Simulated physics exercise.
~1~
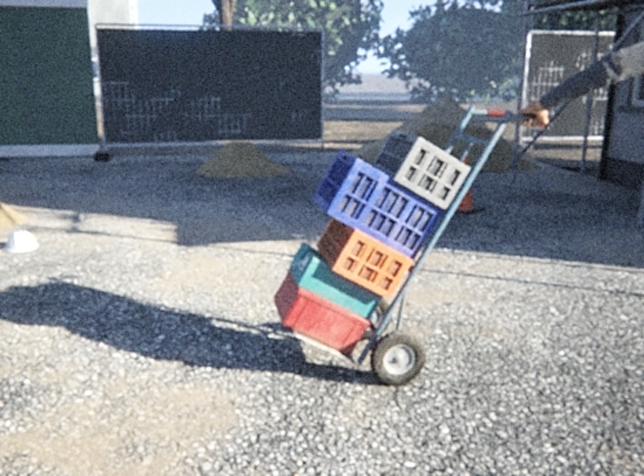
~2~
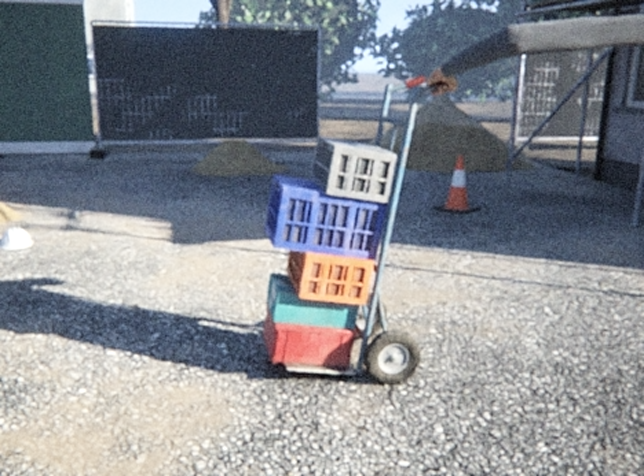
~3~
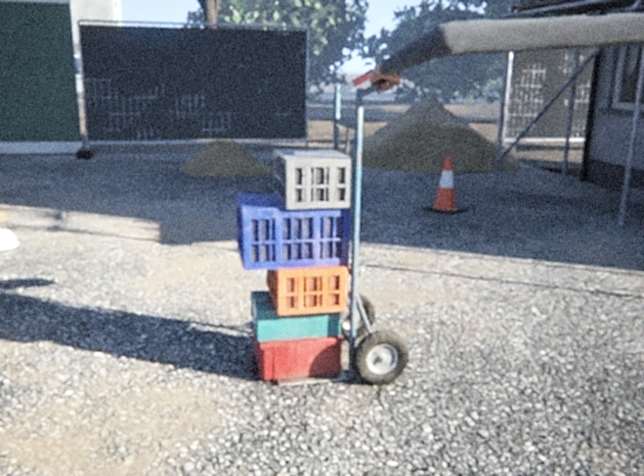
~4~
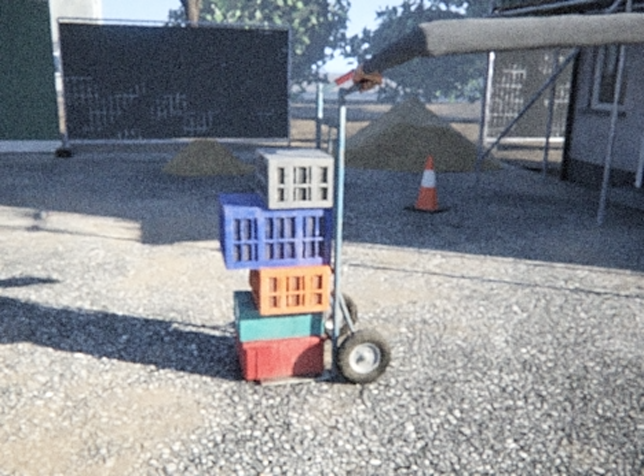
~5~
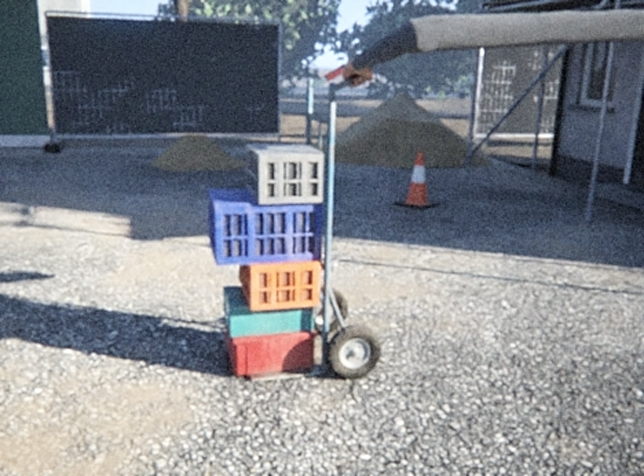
A hand truck stacked with five plastic crates and boxes leans back on a sunlit gravel yard, seen from the side. The red tote sits at the bottom, with the turquoise box, orange crate, wider blue crate and grey crate above it. At the right, an outstretched arm grips the handle and swings the truck upright, tipping the load leftward until it stands level. The view drifts slightly right past dark panels, sand piles and an orange-and-white cone. The truck ends upright, the hand still on it, with the uneven stack standing and the blue crate jutting left.
